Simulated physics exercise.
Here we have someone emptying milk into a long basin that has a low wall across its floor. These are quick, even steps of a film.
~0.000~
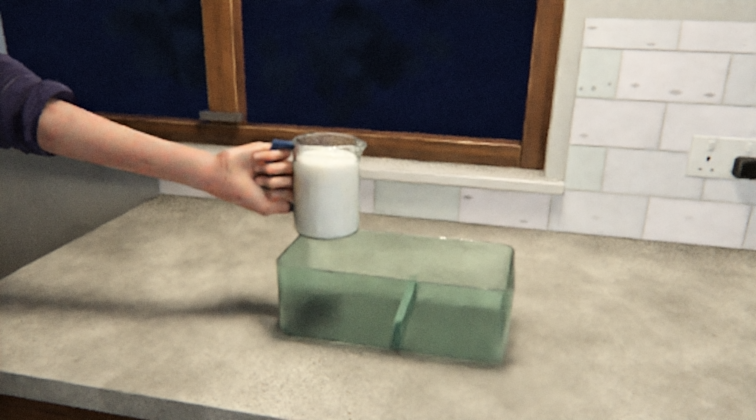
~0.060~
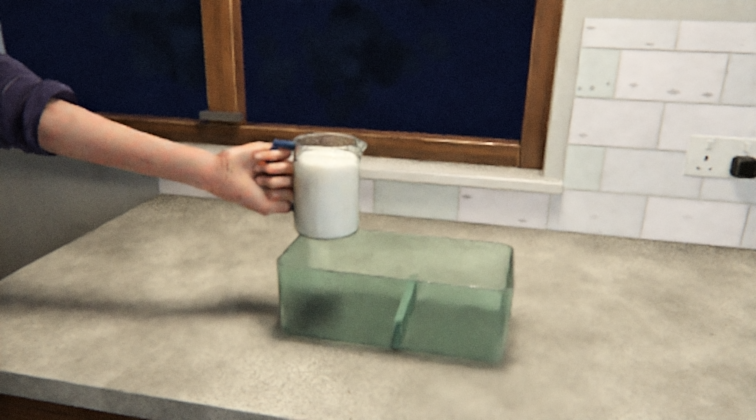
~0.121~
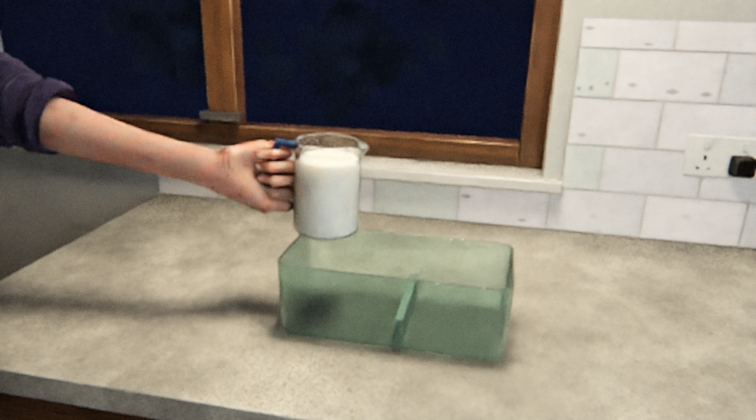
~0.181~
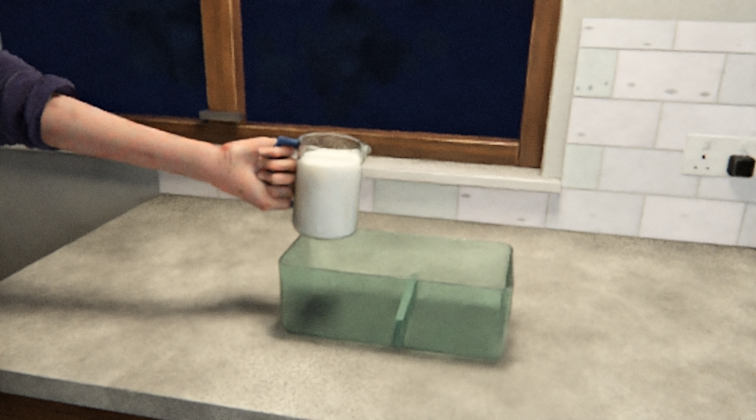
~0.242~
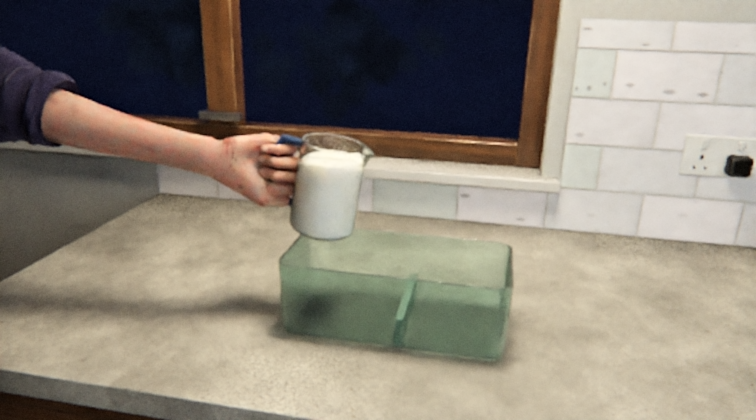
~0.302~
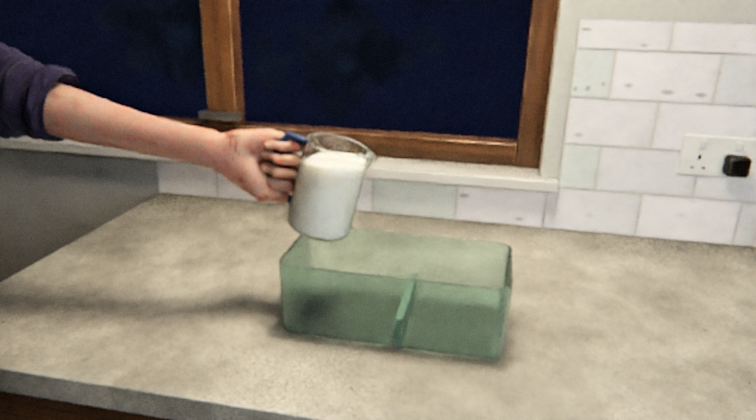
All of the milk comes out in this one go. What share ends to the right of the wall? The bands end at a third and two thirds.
In the end above two thirds is right of the wall.
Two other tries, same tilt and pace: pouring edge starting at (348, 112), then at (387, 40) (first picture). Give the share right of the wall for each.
In turn 60 and 85 in a hundred.
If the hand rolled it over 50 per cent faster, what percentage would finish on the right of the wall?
Some 80 per cent.
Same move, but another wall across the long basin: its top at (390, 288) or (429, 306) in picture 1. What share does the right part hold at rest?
About 95 and 20 per cent.
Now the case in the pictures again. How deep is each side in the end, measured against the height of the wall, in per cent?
Left: 10 %. Right: 60 %.
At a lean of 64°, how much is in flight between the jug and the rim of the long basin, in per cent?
It comes to 10 per cent or so.
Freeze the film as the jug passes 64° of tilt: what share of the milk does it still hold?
Close to 90 per cent.
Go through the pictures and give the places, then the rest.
It leans 0°; its right rim is at (366, 145); the milk meets the walls at (299, 153) and (358, 158); the long basin's rim runs from (293, 244) to (514, 268); the wall's top is at (407, 297), in the first picture.
It leans 1°; its right rim is at (367, 145); the milk meets the walls at (299, 154) and (358, 159), in the second picture.
It leans 2°; its right rim is at (368, 147); the milk meets the walls at (301, 154) and (360, 160), in the third picture.
It leans 5°; its right rim is at (371, 150); the milk meets the walls at (302, 155) and (362, 160), in the fourth picture.
It leans 9°; its right rim is at (373, 154); the milk meets the walls at (303, 157) and (364, 161), in the fifth picture.
It leans 14°; its right rim is at (376, 158); the milk meets the walls at (304, 162) and (367, 162), in the sixth picture.
A moment on, the jug is tipped part way and 89 per cent is still to pour, 0 is left of the wall and 3 right of it.
Next, the jug is tipped on its side and 47 per cent is still to pour, 3 is left of the wall and 36 right of it.
Then the jug is tipped on its side and 11 per cent is still to pour, 10 is left of the wall and 74 right of it.
Later the jug is tipped on its side and 2 per cent is still to pour, 18 is left of the wall and 79 right of it.
In the end 20 per cent lies left of the wall, 79 right of it and 0 outside.
